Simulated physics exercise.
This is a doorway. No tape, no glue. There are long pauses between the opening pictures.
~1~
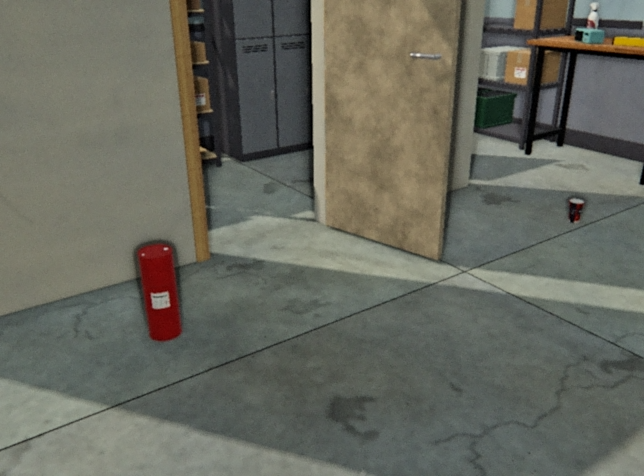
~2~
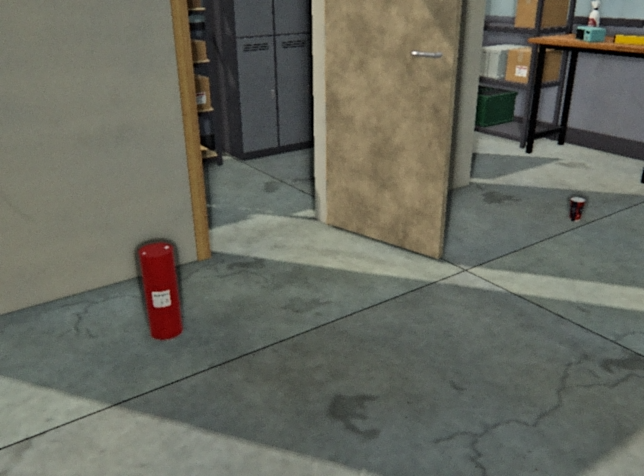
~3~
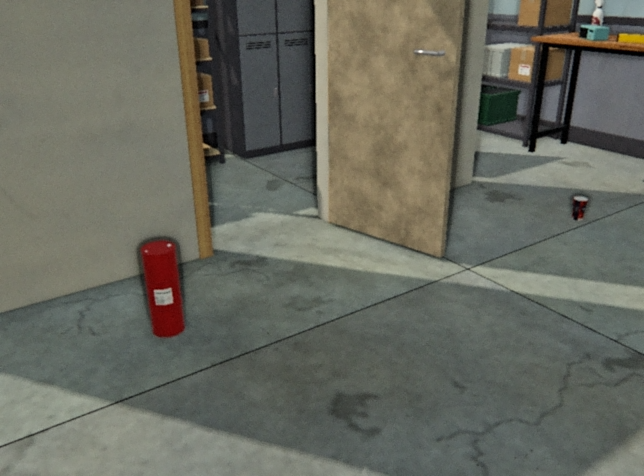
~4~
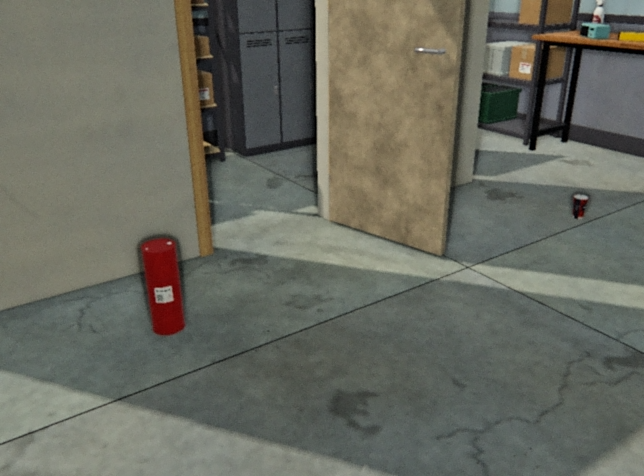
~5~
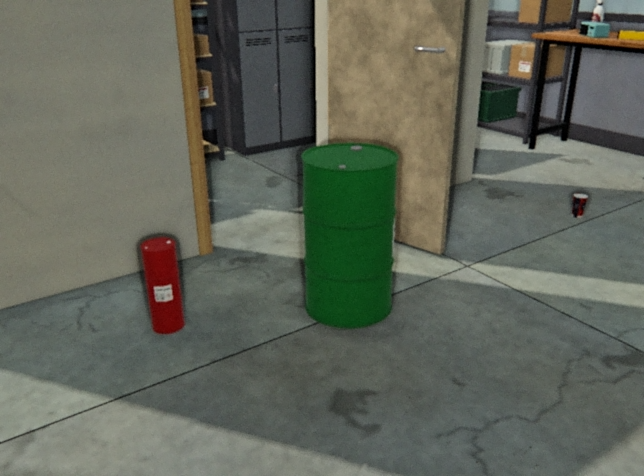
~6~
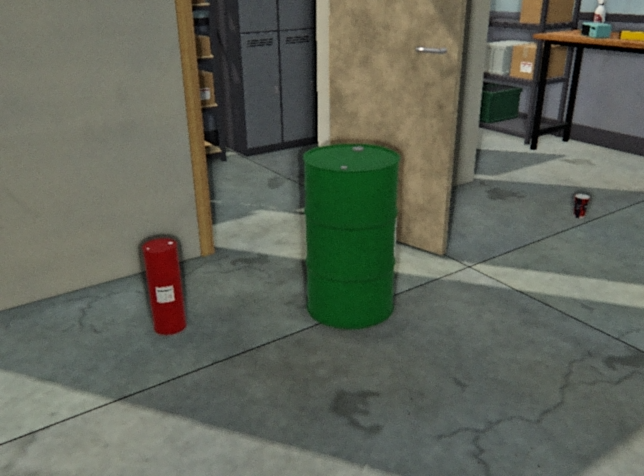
A wide-open tan door stands still in a doorway, seen from slightly above across a cracked grey concrete floor, with grey lockers, shelves and a workbench beyond. A red canister stands at left near the wall, and a small dark red cup sits on the floor at right. The view shifts very slightly, then a green drum abruptly appears upright before the door and stays still.
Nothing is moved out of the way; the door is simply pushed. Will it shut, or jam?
Here the door closes.
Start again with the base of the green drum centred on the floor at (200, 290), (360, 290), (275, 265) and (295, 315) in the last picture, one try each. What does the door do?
First try: It closes; second try: It is blocked; third try: It stops short; fourth try: It shuts.
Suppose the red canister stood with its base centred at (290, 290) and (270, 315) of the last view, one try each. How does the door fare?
First, it closes; second, it shuts.
Then, 0.80 s after the last picture, door at 86°.
Then, 1.30 s after the last picture, door at 63°.
Then, 1.80 s after the last picture, door at 37°.
Then, 2.30 s after the last picture, door at 10°.
At rest, door at 0°; both in place. Seen from the same camera at the end, green drum near (351, 235).
